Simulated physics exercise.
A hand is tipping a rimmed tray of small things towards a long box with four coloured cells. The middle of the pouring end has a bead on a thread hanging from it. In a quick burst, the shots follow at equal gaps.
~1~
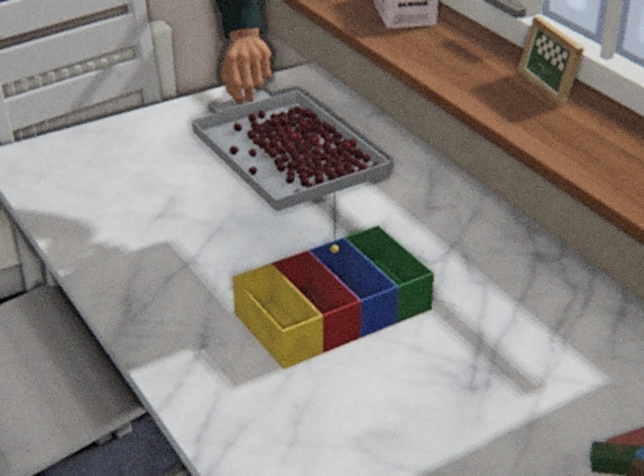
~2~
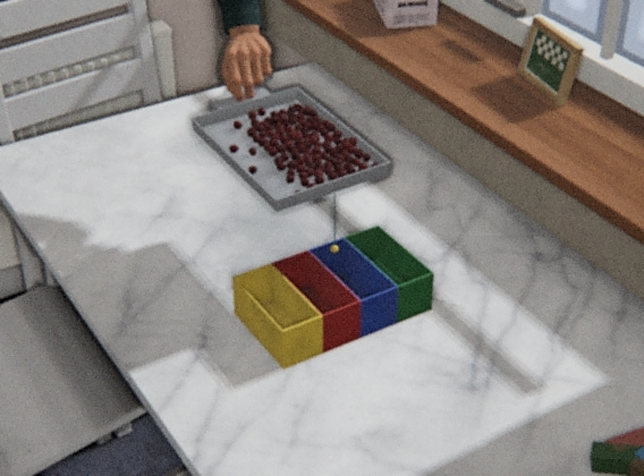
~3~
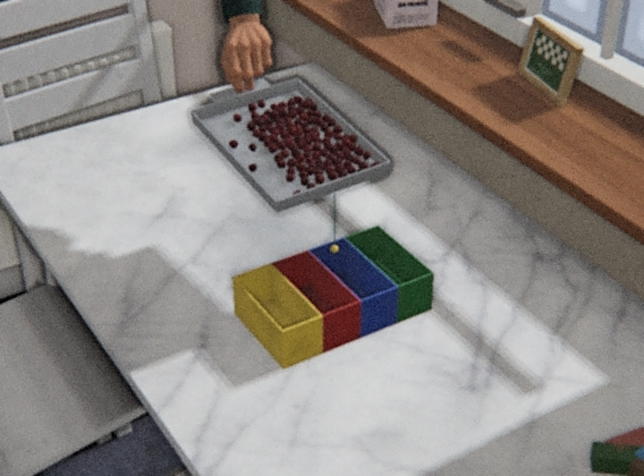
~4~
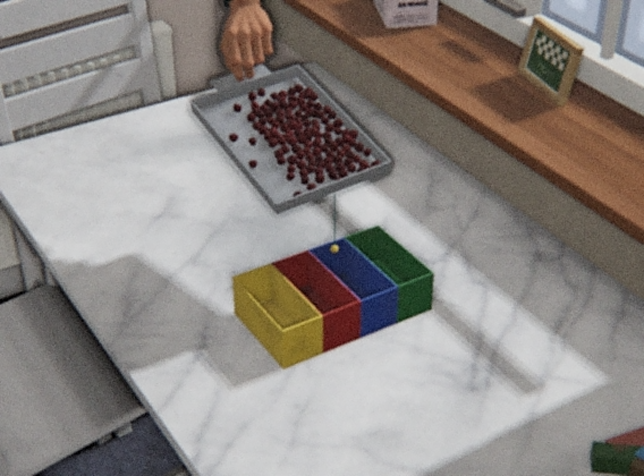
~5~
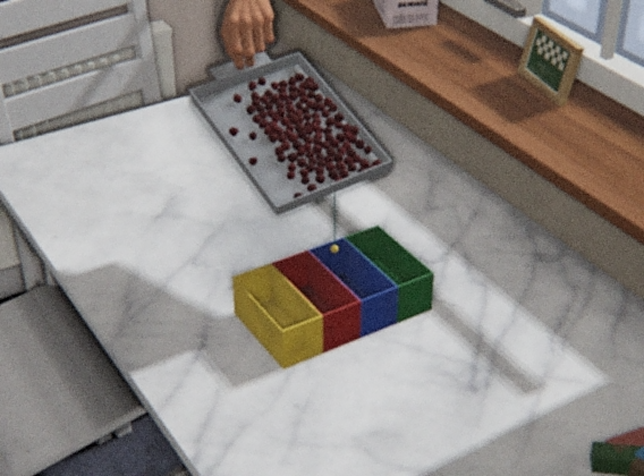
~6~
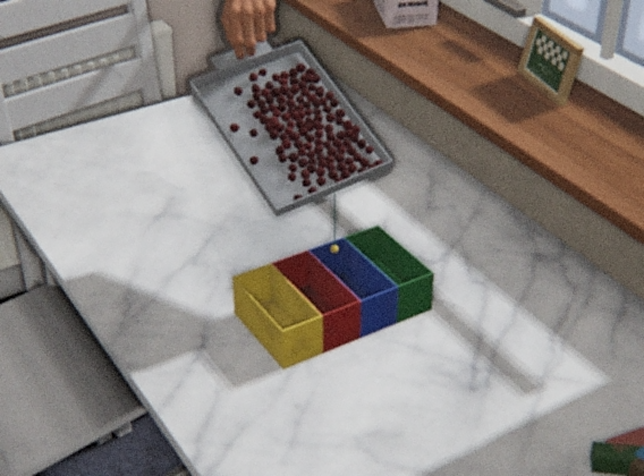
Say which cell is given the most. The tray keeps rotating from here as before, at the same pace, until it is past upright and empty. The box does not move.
The red cell is given the most.
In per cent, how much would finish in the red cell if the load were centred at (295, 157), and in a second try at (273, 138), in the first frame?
Try 1: 50 %; try 2: 40 %.
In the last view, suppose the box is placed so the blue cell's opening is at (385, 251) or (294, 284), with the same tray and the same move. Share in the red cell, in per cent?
In order: 20 percent and 0 percent.
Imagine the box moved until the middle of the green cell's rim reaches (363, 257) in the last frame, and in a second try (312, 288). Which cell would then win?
That red cell, and then the cell in green.
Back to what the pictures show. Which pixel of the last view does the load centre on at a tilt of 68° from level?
Around (313, 152).
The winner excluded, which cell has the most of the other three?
The cell in yellow.
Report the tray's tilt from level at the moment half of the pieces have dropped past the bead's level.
That happens at close to 115 degrees.
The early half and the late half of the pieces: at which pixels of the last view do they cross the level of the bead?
At (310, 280) for the first part, then at (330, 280) for the others.
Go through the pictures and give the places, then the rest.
In the first picture, corners of the pouring end at (276, 198) and (388, 162), level; middle of the load at (308, 147), dried cherries; bead on its thread at (334, 249); yellow cell at (302, 339); red cell at (341, 323); blue cell at (379, 309); green cell at (415, 294).
In the second picture, corners of the pouring end at (277, 199) and (388, 162), level; middle of the load at (308, 146).
In the third picture, corners of the pouring end at (277, 200) and (388, 161), tipped barely, lowest at the left corner; middle of the load at (308, 142).
In the fourth picture, corners of the pouring end at (277, 203) and (389, 161), tipped a little, lowest at the left corner; middle of the load at (309, 136).
In the fifth picture, corners of the pouring end at (277, 205) and (389, 160), tipped clearly, lowest at the left corner; middle of the load at (309, 131).
In the sixth picture, corners of the pouring end at (278, 207) and (390, 160), tipped clearly, lowest at the left corner; middle of the load at (310, 127), about a quarter on the move; yellow cell at (302, 339); red cell at (341, 323); blue cell at (379, 309); green cell at (415, 294).
Soon after the last picture, tray tipped steeply; nearly all on the tray; a stray few in the yellow cell; a stray few in the blue cell; a stray few falling or outside the box.
A little later, tray tipped past a quarter turn; most on the tray; a small part in the yellow cell; a stray few in the red cell; a stray few in the blue cell; a small part falling or outside the box.
Later still, tray tipped past a quarter turn; about half in the red cell; about a quarter in the yellow cell; about a quarter in the blue cell; a stray few in the green cell; a small part falling or outside the box.
At rest, tray tipped past a quarter turn; about half in the red cell; about a quarter in the yellow cell; about a quarter in the blue cell; a stray few in the green cell; a small part outside the box.
